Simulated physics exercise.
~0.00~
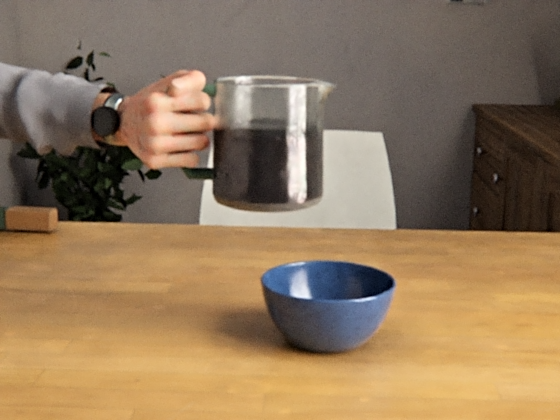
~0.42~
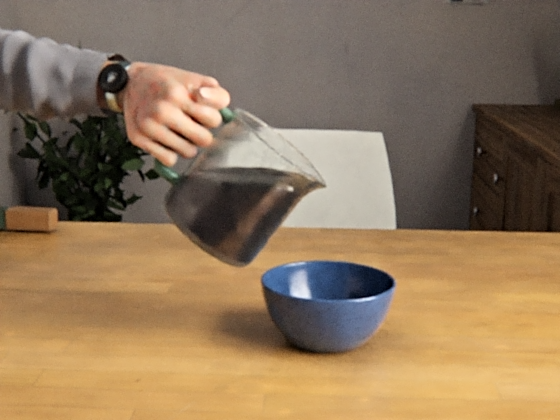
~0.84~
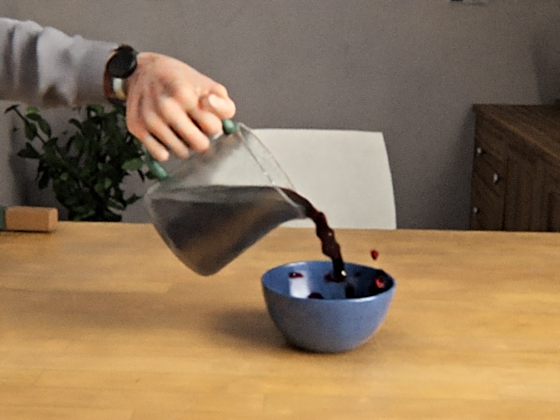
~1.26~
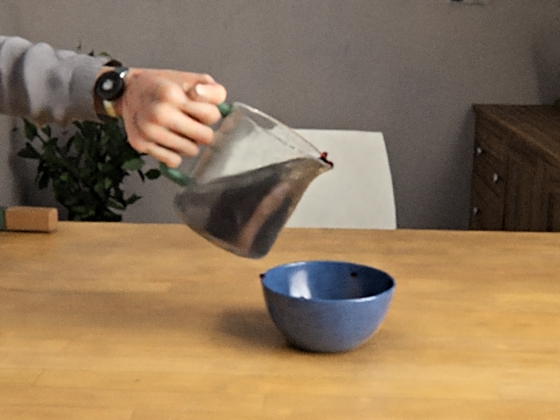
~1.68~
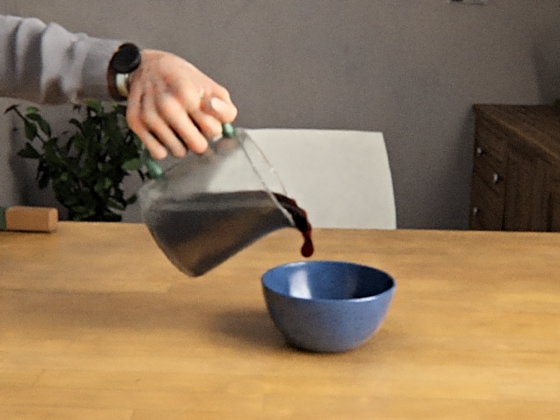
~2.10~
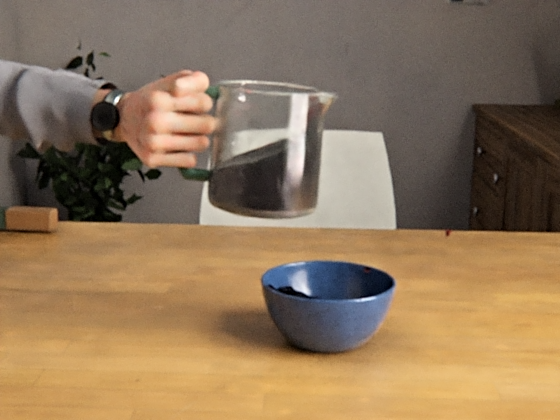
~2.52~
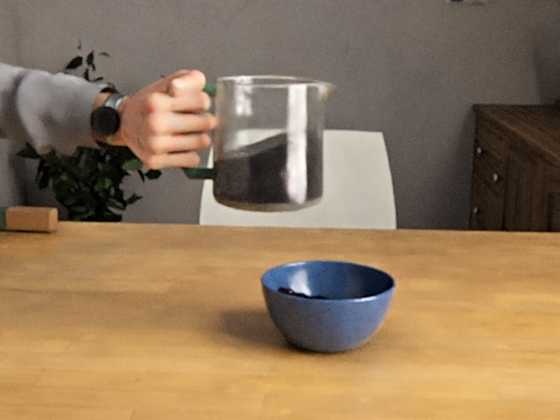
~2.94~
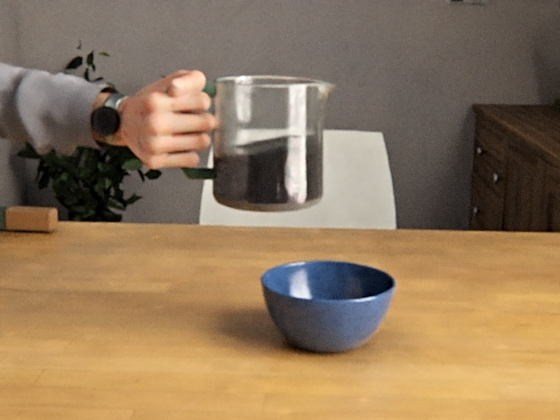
A hand tips a glass pitcher twice, pouring dark liquid toward a blue bowl, then levels it.
